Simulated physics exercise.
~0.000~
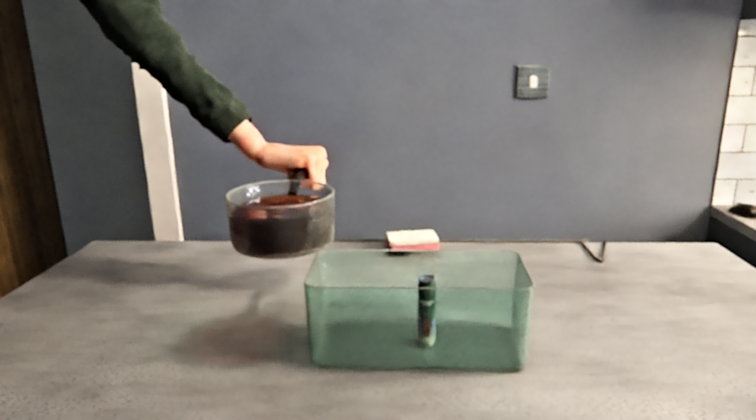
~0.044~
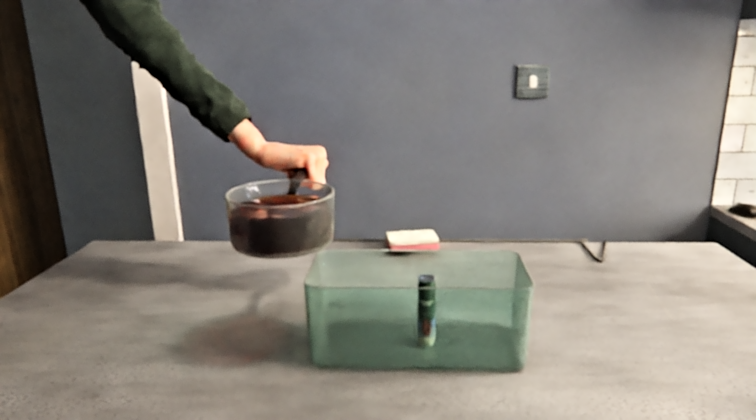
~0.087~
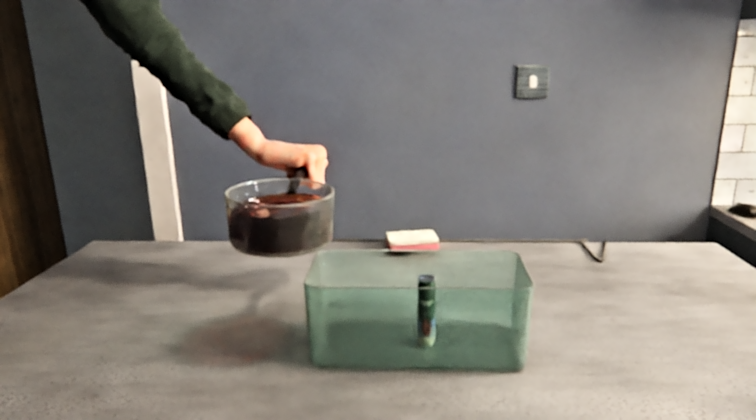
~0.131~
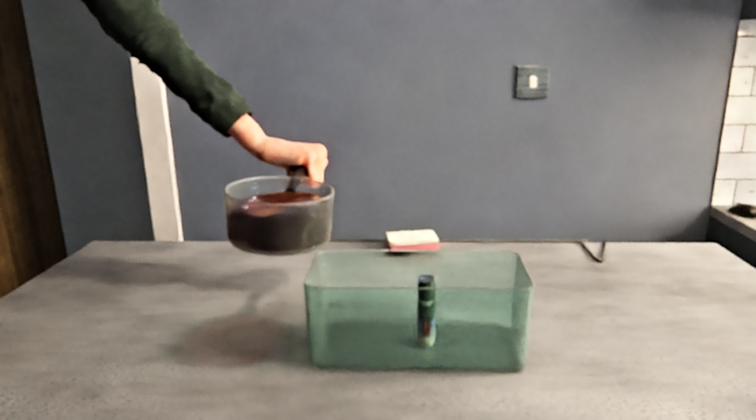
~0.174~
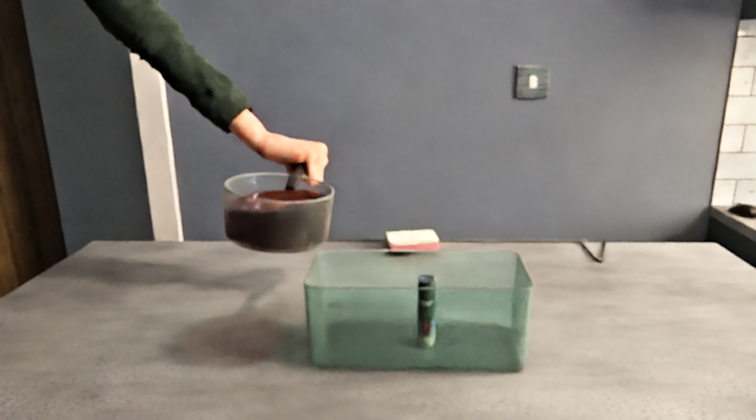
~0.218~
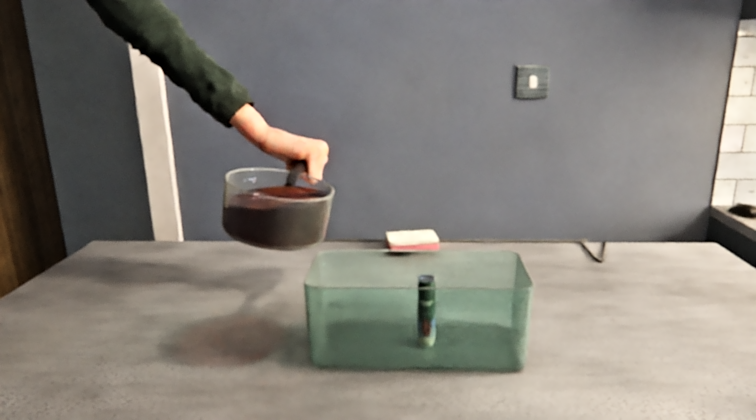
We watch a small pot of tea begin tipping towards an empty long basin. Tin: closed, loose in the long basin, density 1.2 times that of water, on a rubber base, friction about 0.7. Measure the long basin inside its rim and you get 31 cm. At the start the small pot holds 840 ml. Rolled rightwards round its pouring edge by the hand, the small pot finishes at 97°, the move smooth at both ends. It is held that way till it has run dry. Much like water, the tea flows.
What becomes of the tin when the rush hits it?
It will tip.
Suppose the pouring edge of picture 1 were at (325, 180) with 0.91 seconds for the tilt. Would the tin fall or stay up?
Result: Tin tipped over.
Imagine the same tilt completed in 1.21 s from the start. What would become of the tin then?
So the tin will tip over.
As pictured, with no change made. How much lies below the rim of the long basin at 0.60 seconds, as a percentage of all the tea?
Roughly 2 percent of it.
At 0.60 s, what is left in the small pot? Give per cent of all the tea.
70 %.
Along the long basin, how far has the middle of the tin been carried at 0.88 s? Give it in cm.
Measured centre to centre, about 1 cm.
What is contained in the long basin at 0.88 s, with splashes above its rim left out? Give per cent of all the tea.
Roughly 64 %.
Then, 0.60 s in, the tilt is 64° and 70 per cent is still to pour; the tin stands where it began.
Then, 0.88 s in, the tilt is 94° and 15 per cent is still to pour; the tin leans 13°.
Then, 1.17 s in, the tilt is 97° and 2 per cent is still to pour; the tin lies on its side.
Then, 1.49 s in, the tilt is 97° and 0 per cent is still to pour; the tin lies on its side.
Finally, the tin lies on its side.
